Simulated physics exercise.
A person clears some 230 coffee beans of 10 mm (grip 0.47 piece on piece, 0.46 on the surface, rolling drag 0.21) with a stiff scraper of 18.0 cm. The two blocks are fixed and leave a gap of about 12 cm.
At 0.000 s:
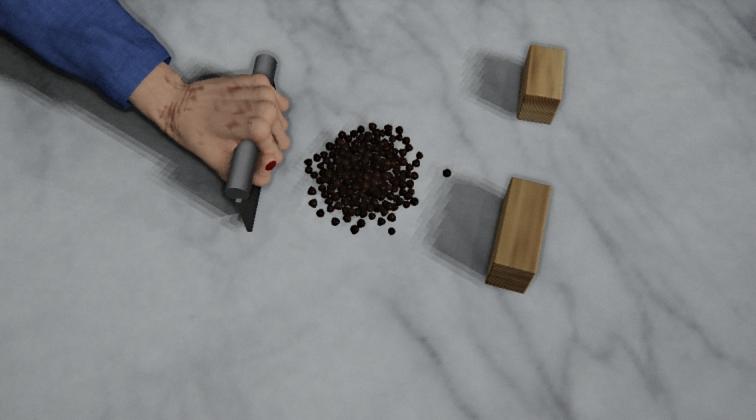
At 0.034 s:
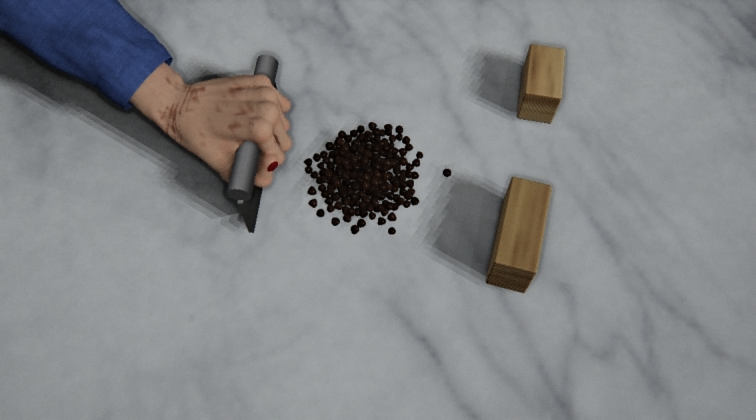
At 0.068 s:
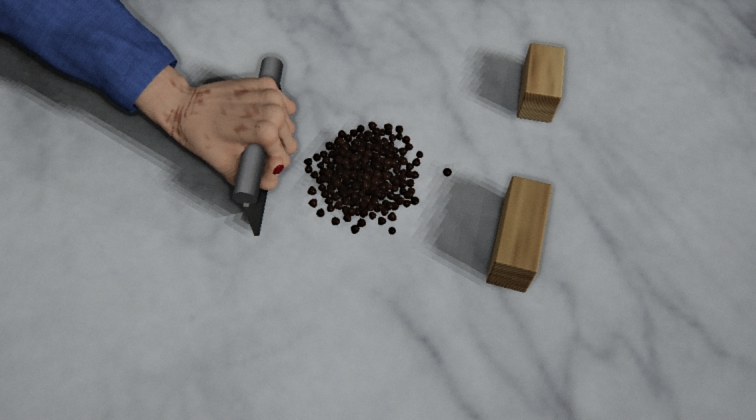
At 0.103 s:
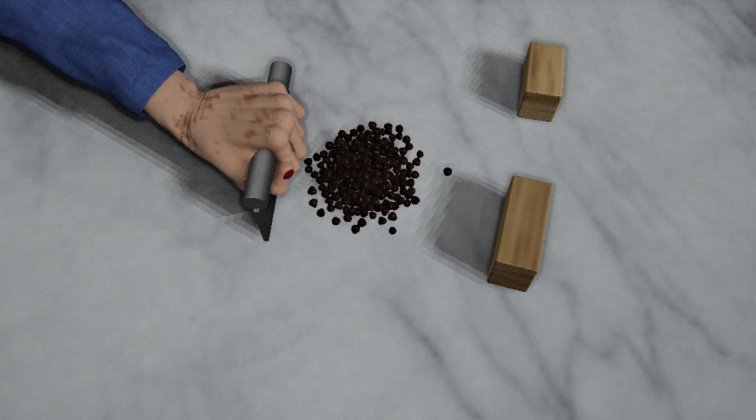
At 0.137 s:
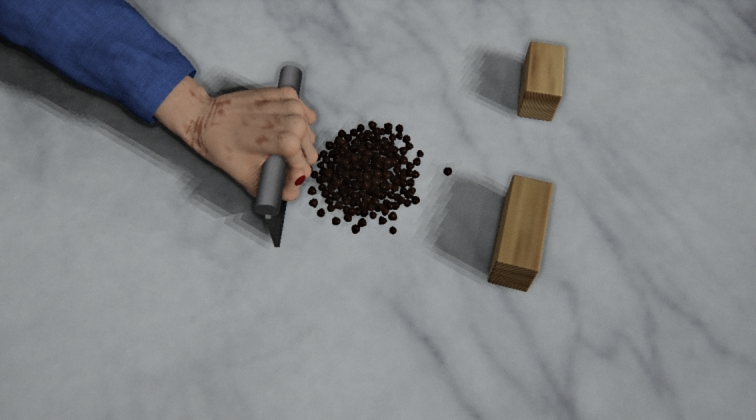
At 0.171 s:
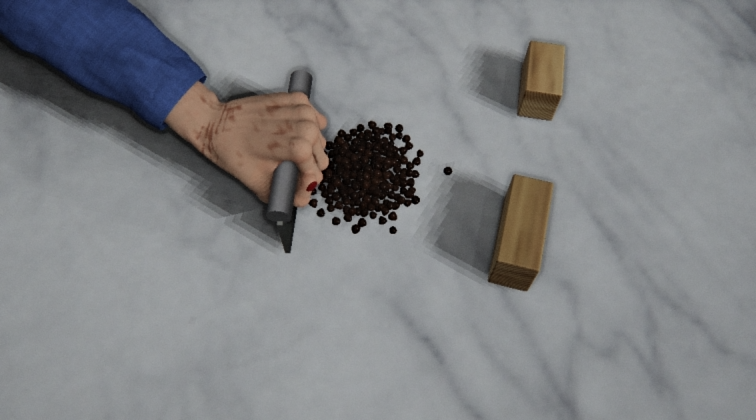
A hand in a blue sleeve sliding a grey scraper rightward toward a pile of dark beans beside two still wooden blocks.
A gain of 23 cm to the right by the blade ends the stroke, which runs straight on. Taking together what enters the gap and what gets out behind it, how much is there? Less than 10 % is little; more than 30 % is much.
The amount is little.
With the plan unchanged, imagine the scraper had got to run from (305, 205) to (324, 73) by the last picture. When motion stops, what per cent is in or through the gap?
I'd say 35 per cent winds up through the gap.
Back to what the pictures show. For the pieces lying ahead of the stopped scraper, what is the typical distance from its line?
Distance: Around 3 cm.
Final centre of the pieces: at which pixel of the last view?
Near (480, 194).
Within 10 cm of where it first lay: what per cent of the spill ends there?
Roughly 30 percent.
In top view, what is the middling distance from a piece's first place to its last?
14 cm.
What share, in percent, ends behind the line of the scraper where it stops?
About 25 %.
Then, at 0.43 s, scraper 15 cm from its start, spill 14 cm wide; held up before the blocks 100 %.
After 0.68 s, scraper 24 cm from its start, spill 19 cm wide; round the near block 10 %, held up before the blocks 90 %.
Then, at 0.90 s, scraper 24 cm from its start, spill 21 cm wide; in or through the gap 5 %, round the near block 10 %, held up before the blocks 85 %.
At rest (1.2 s), in or through the gap 5 %, round the near block 10 %, round the far block 0 %, held up before the blocks 85 %.
